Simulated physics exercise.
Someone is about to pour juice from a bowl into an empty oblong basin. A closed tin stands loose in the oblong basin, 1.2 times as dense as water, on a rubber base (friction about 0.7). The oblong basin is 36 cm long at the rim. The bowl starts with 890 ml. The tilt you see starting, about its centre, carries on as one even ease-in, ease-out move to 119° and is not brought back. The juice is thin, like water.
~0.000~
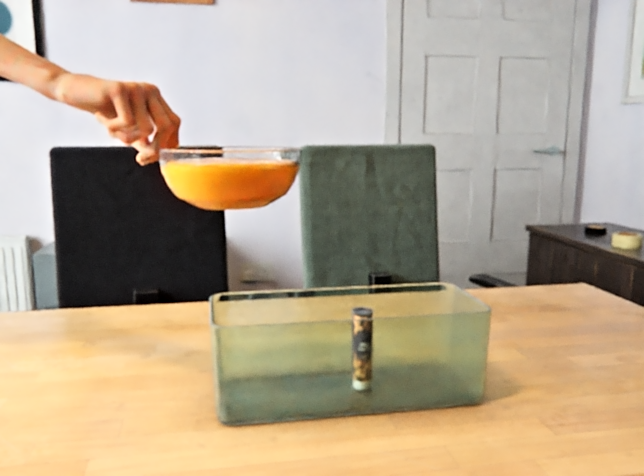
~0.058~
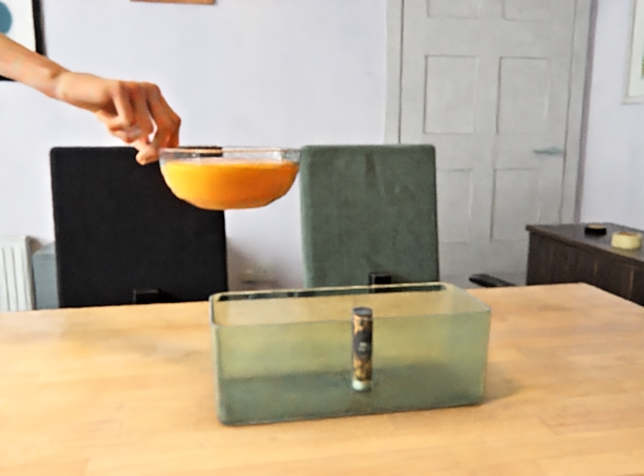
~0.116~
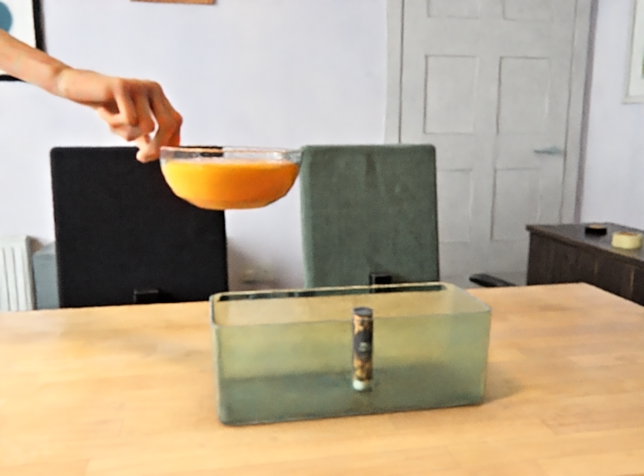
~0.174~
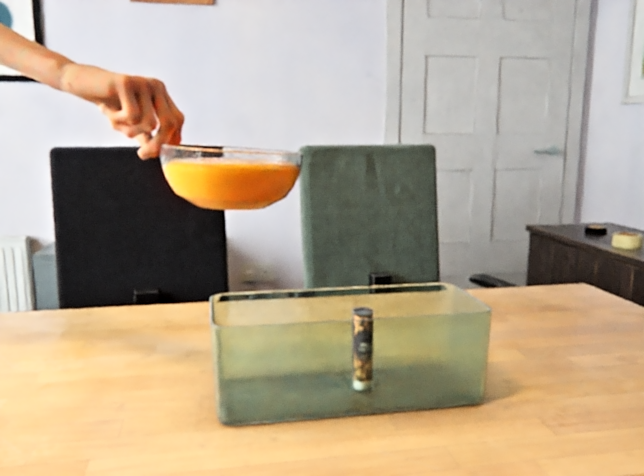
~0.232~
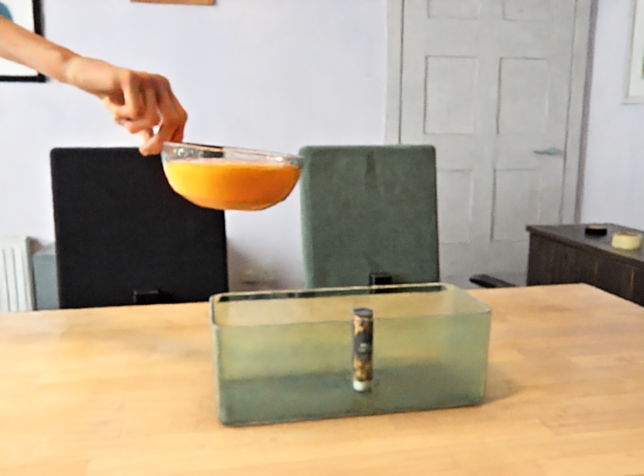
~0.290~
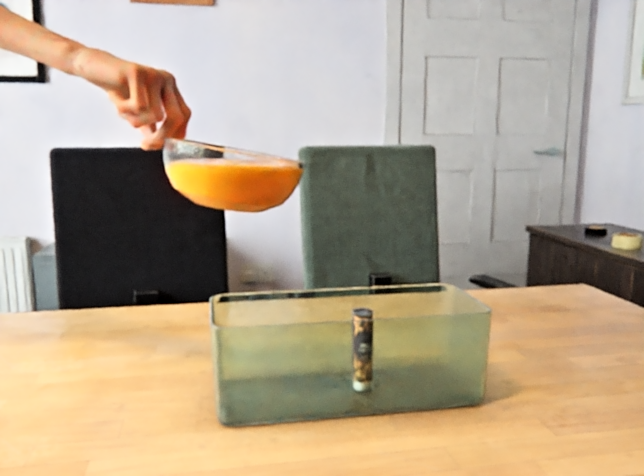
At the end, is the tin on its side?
The tin keeps standing.
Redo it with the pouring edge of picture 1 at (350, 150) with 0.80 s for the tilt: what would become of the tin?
Then it remains upright.
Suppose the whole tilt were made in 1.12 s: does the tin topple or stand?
The tin keeps standing.
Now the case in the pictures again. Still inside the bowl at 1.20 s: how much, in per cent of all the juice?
About 0 per cent.
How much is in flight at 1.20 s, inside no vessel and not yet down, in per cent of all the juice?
Some 4 per cent.
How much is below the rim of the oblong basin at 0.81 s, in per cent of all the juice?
About 26 per cent.
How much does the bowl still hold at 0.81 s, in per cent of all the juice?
Near 36 in a hundred.
By 0.81 s the tilt is 65° and 36 per cent is still to pour; the tin stands where it began.
By 1.20 s the tilt is 105° and 0 per cent is still to pour; the tin stands where it began.
By 1.60 s the tilt is 119° and 0 per cent is still to pour; the tin stands where it began.
By 2.03 s the tilt is 119° and 0 per cent is still to pour; the tin stands where it began.
At rest the tin stands where it began.
